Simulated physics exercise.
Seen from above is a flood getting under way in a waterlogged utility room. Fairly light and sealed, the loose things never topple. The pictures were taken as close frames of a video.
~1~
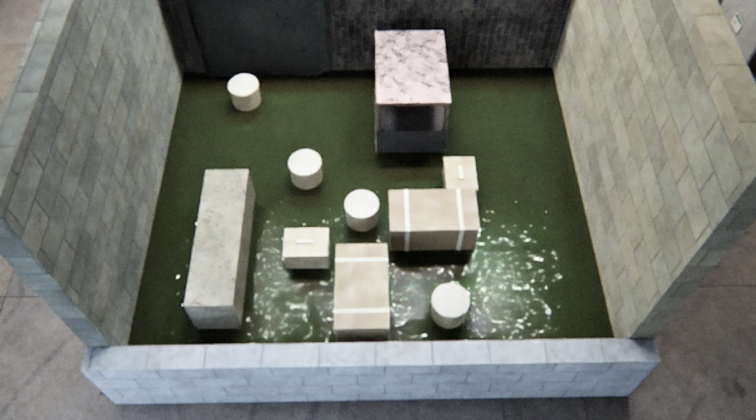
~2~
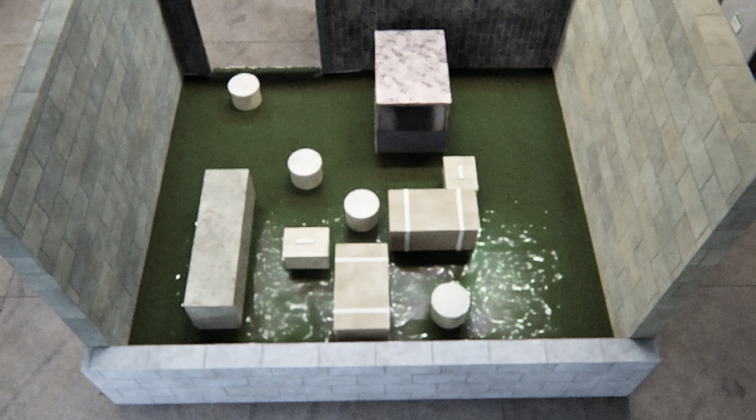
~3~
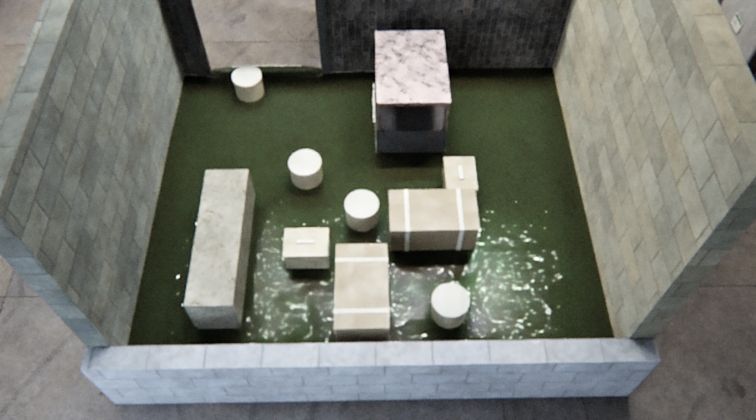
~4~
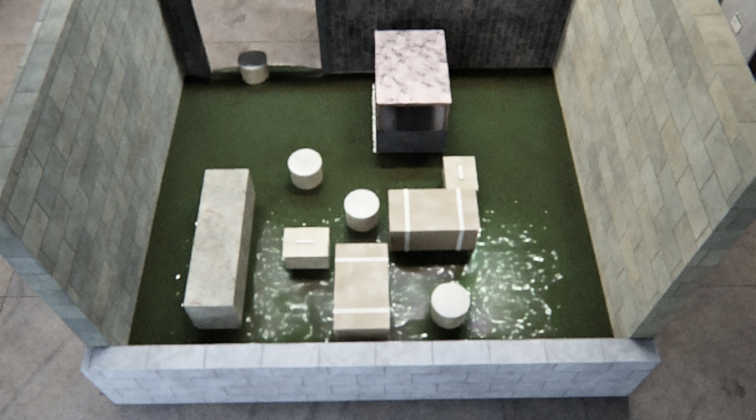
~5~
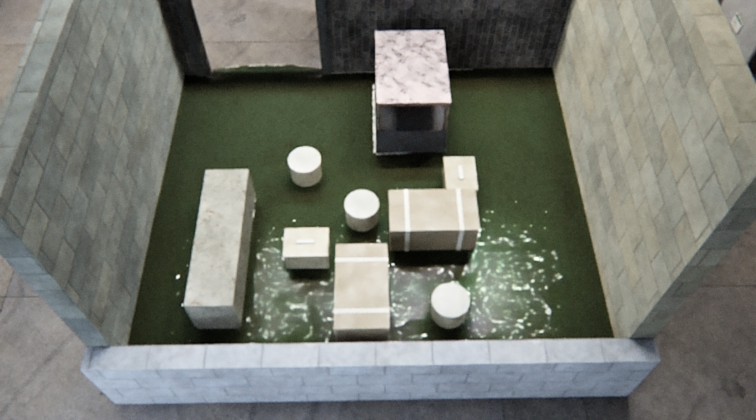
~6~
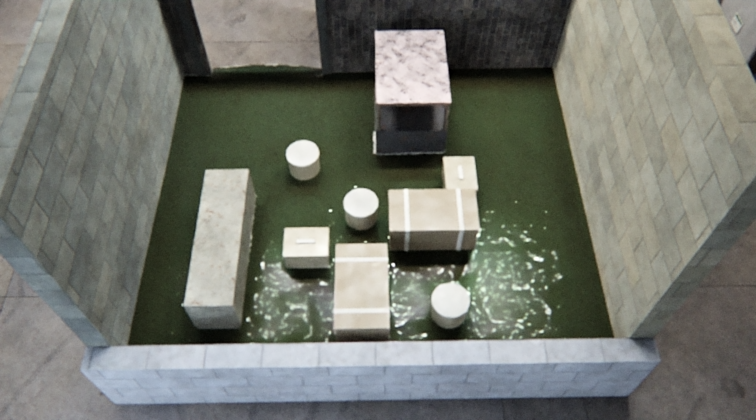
In this clip, a dark panel at the back of a flooded, walled room disappears, leaving an opening, and the nearest white pail drifts through it out of view while another pail shifts slightly toward the back.
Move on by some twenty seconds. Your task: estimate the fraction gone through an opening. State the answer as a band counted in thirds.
Answer: Two thirds or more.
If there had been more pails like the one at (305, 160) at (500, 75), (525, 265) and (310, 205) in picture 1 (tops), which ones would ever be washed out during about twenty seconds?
Outcome for each, listed in order: Does not leave, does not leave, leaves.
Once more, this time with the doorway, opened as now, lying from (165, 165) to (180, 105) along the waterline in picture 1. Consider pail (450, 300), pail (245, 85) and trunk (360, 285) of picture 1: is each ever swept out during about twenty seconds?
Okay, so: Never exits for the first, makes it outside for the second, never exits for the third.
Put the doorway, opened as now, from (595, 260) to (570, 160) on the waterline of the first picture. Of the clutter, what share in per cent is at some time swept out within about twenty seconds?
Roughly 90 in a hundred.
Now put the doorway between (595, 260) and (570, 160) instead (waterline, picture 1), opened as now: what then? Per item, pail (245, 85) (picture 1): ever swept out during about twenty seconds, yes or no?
Answer: Still in.
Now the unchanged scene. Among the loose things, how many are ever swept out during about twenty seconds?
Counting them up gives 7.
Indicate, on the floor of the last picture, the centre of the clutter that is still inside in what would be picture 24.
Mean position: Approx. (325, 221) px.
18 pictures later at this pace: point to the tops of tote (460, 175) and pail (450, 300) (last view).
Estimated positions: (326, 125); (375, 291).
A moment on, 1 of 8 are out; 7 afloat.
Next, 4 of 8 are out; 4 afloat.
Later, 6 of 8 are out; 2 afloat.
In the end, 7 of 8 are out; 1 afloat.
